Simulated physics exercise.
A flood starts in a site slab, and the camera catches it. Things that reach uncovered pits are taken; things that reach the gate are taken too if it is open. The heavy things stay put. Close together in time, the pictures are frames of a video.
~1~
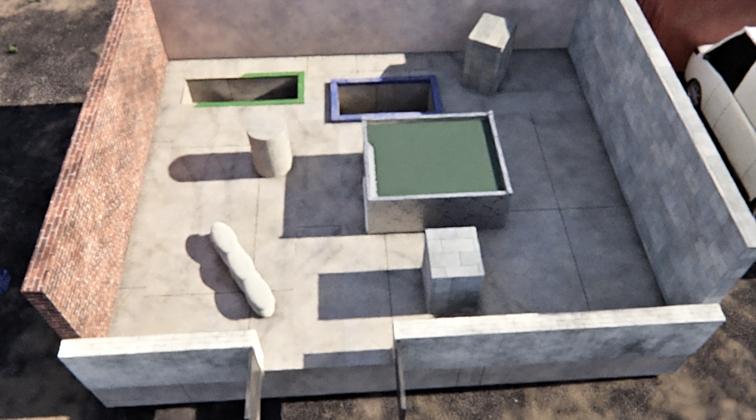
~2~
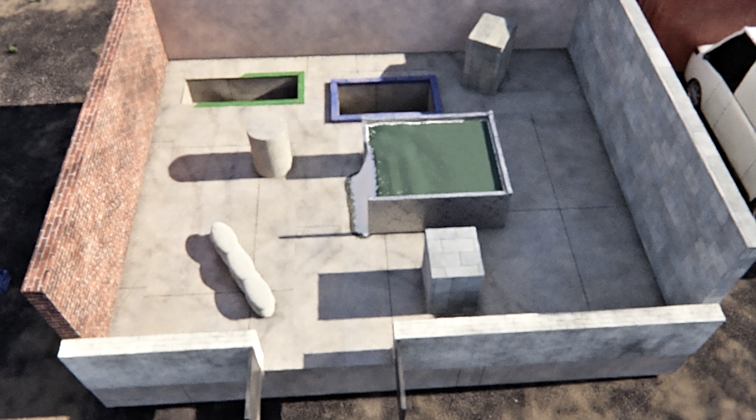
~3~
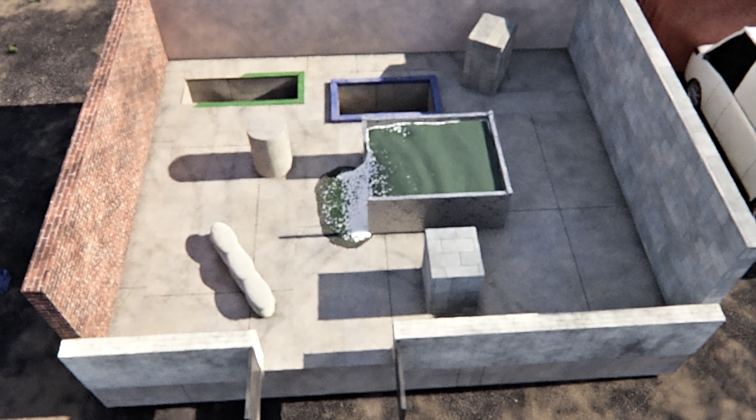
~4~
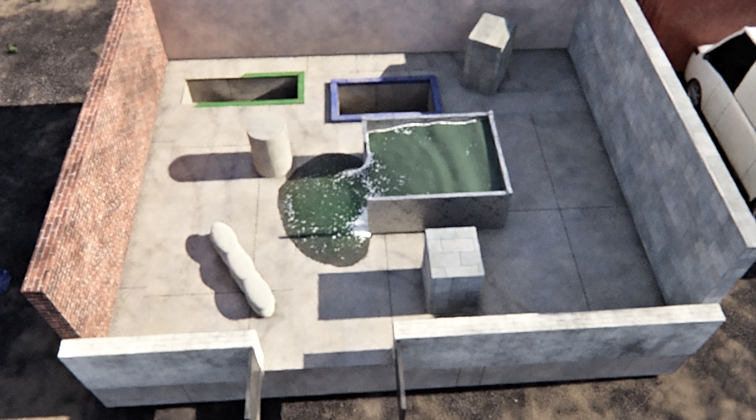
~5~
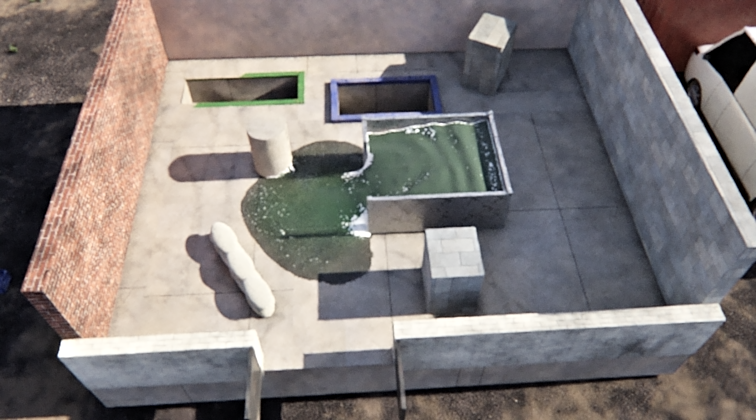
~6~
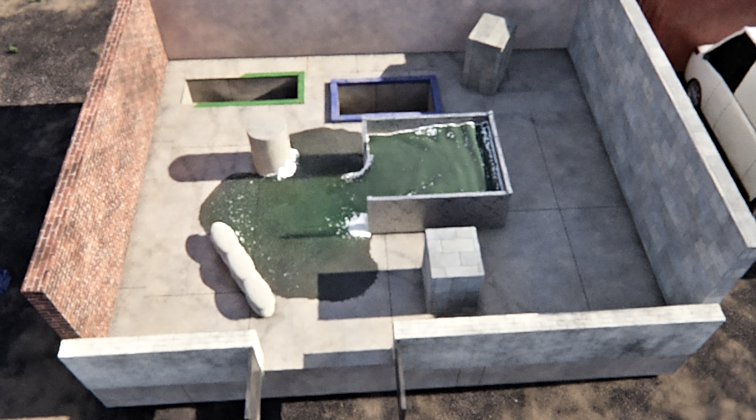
Green water pours from the tank's open left side and spreads left across the slab around a pale post.
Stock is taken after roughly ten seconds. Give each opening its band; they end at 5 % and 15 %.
My prediction: The gate ends up with a share topping fifteen per cent; the blue pit ends up with a share that stays below five per cent; the green pit ends up with a share topping fifteen per cent.
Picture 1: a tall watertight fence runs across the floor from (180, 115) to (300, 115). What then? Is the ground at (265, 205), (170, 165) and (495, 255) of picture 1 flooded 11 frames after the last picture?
In order: Wet; wet; dry.
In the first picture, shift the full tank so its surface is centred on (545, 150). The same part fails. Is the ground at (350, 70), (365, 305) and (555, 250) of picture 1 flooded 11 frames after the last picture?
One after the other: No water, under water, no water.
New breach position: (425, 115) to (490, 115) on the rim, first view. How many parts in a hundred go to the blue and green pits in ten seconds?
Blue: 14 percent; green: 12 percent.
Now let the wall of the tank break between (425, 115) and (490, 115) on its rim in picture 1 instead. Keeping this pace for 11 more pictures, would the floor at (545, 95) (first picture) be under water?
Check at the given point: Inundated.
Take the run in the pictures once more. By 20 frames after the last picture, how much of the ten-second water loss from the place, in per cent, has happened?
My figure is about 30 in a hundred.
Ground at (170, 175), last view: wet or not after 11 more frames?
That place: Swamped.
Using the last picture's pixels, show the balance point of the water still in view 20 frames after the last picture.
I'd point to (302, 204).
A moment on, water covers 20 % of the floor; the gate 0 %, the blue pit 0 %, the green pit 0 %.
Next, water covers 30 % of the floor; the gate 2 %, the blue pit 0 %, the green pit 1 %.
Then, water covers 45 % of the floor; the gate 8 %, the blue pit 0 %, the green pit 6 %.
Later, water covers 55 % of the floor; the gate 15 %, the blue pit 0 %, the green pit 17 %.
In the end, water covers 65 % of the floor; the gate 23 %, the blue pit 0 %, the green pit 25 %.
